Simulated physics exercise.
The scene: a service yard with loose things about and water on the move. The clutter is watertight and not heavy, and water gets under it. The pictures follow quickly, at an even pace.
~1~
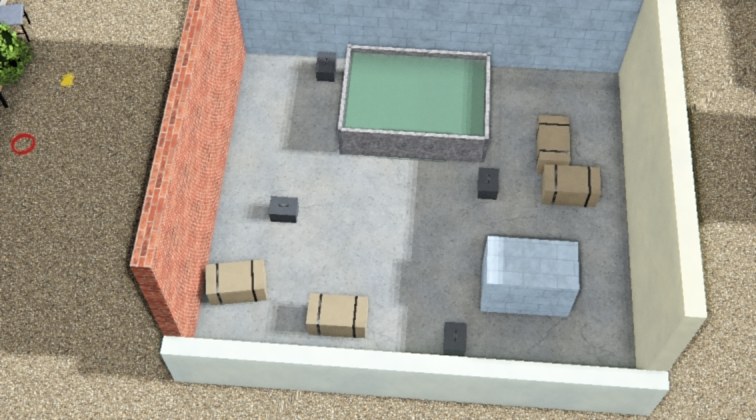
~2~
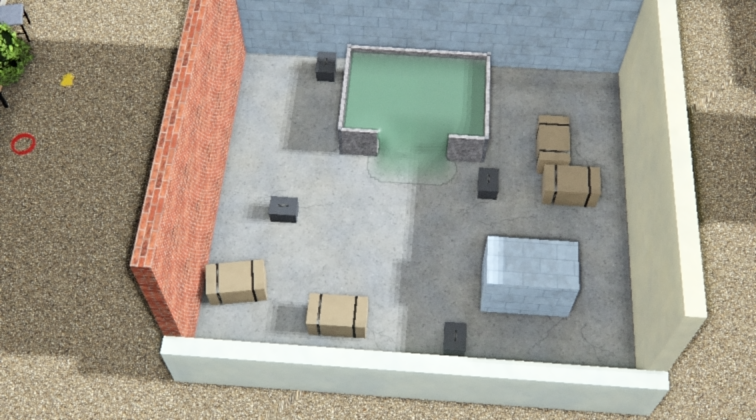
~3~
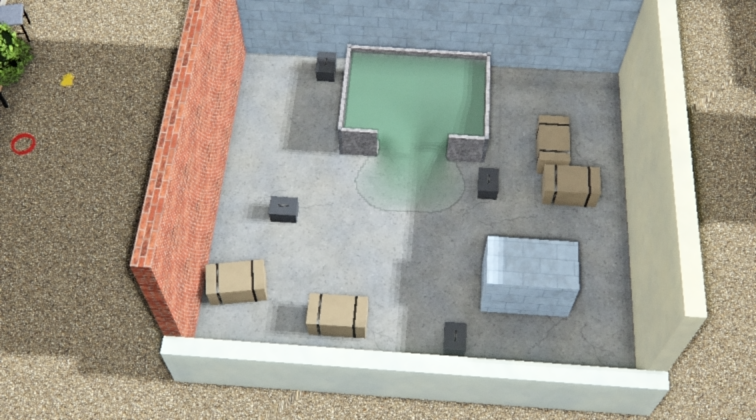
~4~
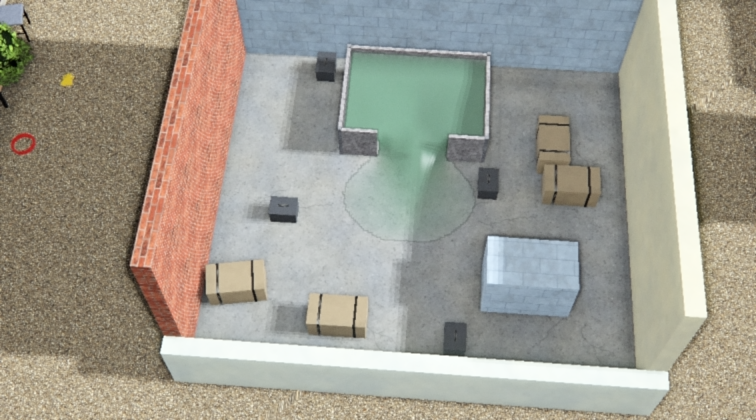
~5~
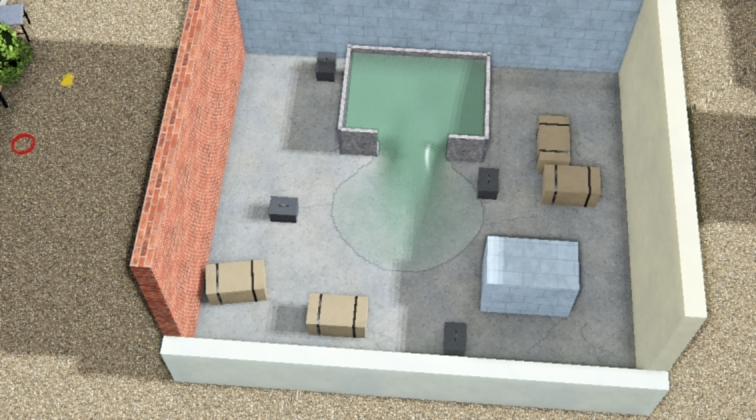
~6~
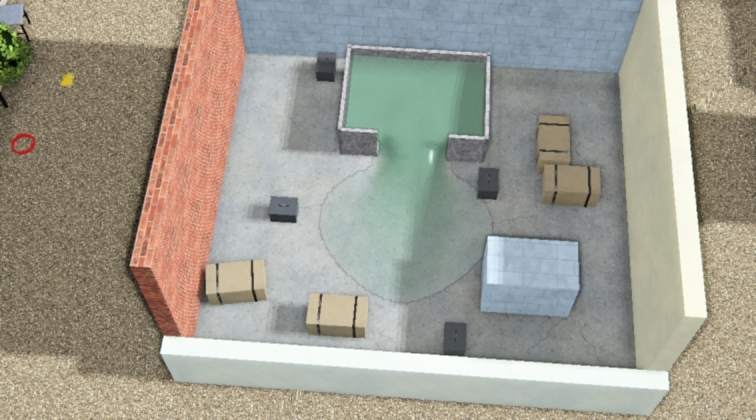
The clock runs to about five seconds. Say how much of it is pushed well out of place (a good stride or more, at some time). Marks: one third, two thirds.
That comes to one to two thirds.
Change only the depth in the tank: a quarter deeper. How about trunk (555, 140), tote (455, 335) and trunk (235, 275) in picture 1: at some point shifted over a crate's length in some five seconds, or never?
In turn: Under that, shifted that much, shifted that much.
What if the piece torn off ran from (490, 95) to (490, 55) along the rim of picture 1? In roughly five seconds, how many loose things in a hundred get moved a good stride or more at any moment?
Roughly 50 per cent.
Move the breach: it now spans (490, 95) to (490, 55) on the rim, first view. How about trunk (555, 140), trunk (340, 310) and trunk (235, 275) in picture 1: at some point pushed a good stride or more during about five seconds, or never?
In turn: Yes, never so far, under that.
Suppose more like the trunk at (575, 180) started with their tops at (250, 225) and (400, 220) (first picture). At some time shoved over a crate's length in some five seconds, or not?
In turn: Swept aside, swept aside.
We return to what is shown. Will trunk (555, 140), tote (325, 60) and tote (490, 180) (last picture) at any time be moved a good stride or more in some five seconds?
In that order: Less than that, short of that, under that.
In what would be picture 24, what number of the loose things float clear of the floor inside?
The number is 2.
A moment on, 0 of 8 are well off their spots; 0 afloat.
Next, 0 of 8 are well off their spots; 2 afloat.
Later, 2 of 8 are well off their spots; 2 afloat.
In the end, 4 of 8 are well off their spots, and 4 have been at some point; 2 afloat.
